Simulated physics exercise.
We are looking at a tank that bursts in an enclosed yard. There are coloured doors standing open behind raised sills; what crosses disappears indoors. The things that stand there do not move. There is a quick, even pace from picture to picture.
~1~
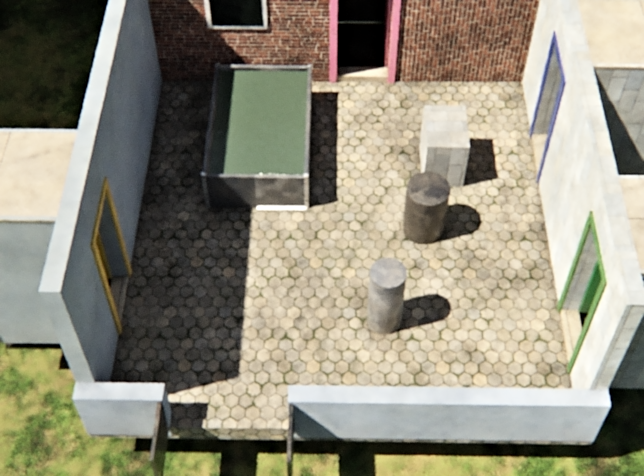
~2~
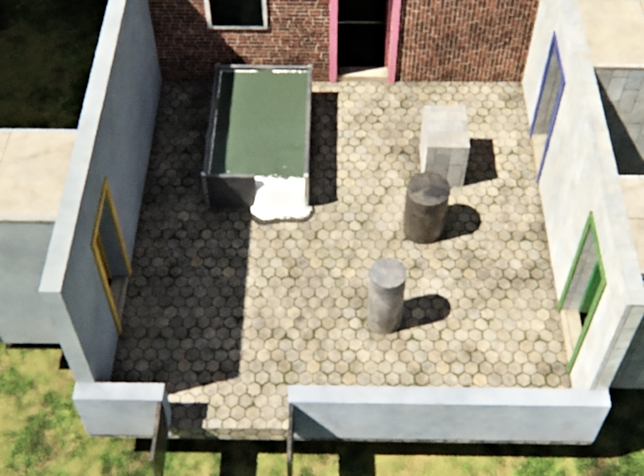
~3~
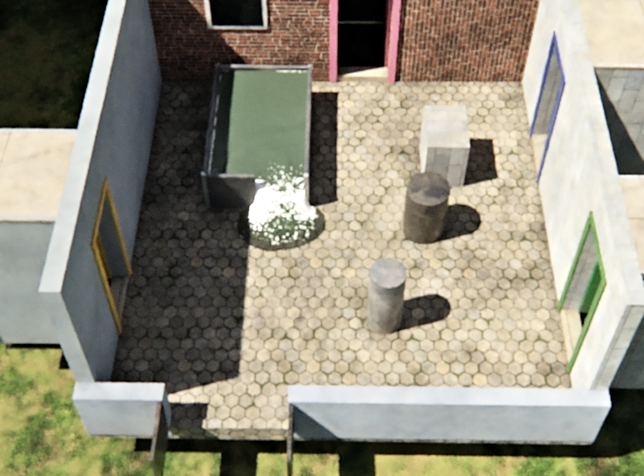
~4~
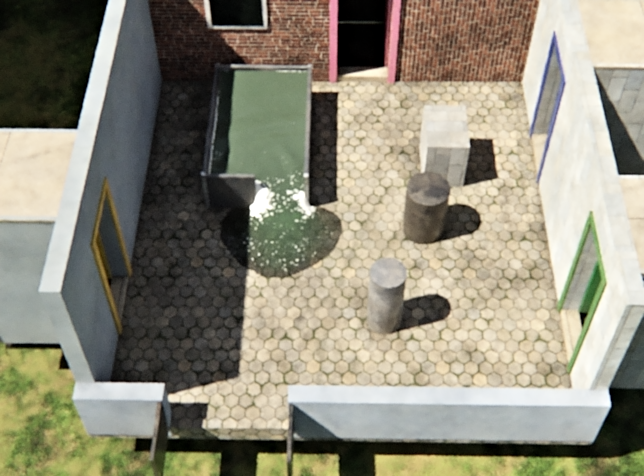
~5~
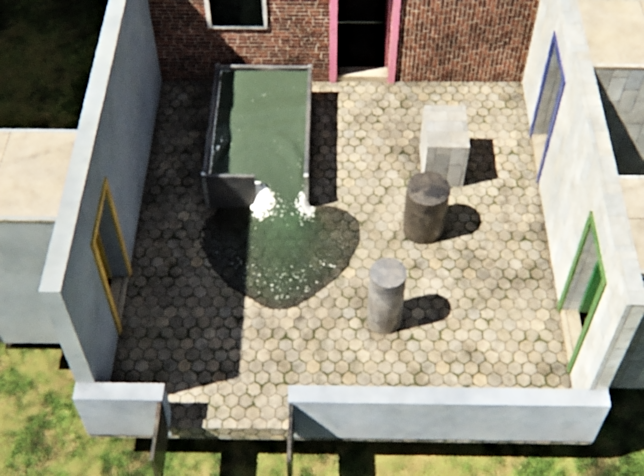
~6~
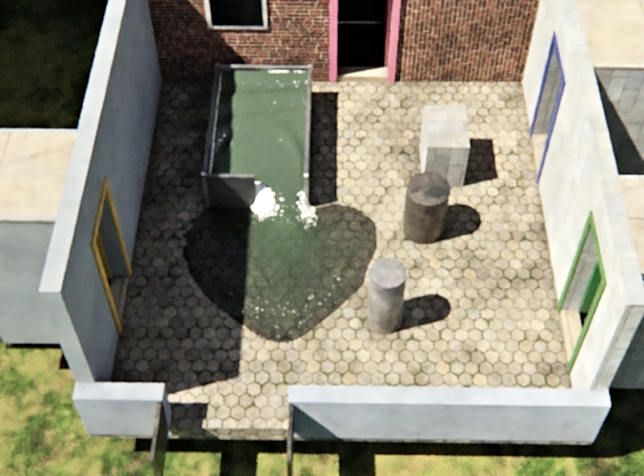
Green water bursts from the front of an open tank in a walled yard, foaming white at the gap, then spreads across the paving toward the viewer in a widening dark pool, while the two cylinders and pale block stay still.
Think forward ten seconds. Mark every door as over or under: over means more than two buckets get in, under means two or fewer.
Green door - under; yellow door - over; pink door - under; blue door - under.
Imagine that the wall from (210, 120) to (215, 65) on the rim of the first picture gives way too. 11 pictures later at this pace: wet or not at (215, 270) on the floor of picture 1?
By then I'd expect it to be drenched.
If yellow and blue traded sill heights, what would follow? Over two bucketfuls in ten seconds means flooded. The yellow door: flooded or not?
Note: Yellow door remains short of it.
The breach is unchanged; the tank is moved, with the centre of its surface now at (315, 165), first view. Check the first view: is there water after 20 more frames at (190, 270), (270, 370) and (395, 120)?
In that order: Not reached, reached by the flood, not reached.
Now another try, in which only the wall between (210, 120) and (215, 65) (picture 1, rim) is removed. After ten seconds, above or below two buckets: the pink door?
Check on pink - it keeps within bounds.
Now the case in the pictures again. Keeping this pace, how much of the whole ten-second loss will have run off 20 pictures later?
Estimate: 35 %.
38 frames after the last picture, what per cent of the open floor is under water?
Near 55 in a hundred.
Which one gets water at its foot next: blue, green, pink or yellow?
I say the yellow-painted one.
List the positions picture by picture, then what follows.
The first frame shows the open tank at (260, 122) is whole and still.
In the second frame, the front is at (308, 216), out from the gap at (281, 194).
In the third frame, the front is at (268, 246), out from the gap at (281, 197).
In the fourth frame, water pours out at (281, 197) and has run to (266, 271).
In the fifth frame, water pours out at (281, 197) and has run to (281, 305).
In the sixth frame, water pours out at (281, 197) and has run to (283, 336).
A moment on, water covers 30 % of the floor; the green door not reached, the yellow door not reached, the pink door not reached, the blue door not reached.
Next, water covers 40 % of the floor; the green door not reached, the yellow door wet at the sill, nothing in, the pink door not reached, the blue door not reached.
Then, water covers 45 % of the floor; the green door wet at the sill, nothing in, the yellow door under two buckets in, the pink door not reached, the blue door not reached.
Later, water covers 55 % of the floor; the green door under two buckets in, the yellow door under two buckets in, the pink door not reached, the blue door not reached.
In the end, water covers 80 % of the floor; the green door under two buckets in, the yellow door over two buckets in, the pink door wet at the sill, nothing in, the blue door wet at the sill, nothing in.
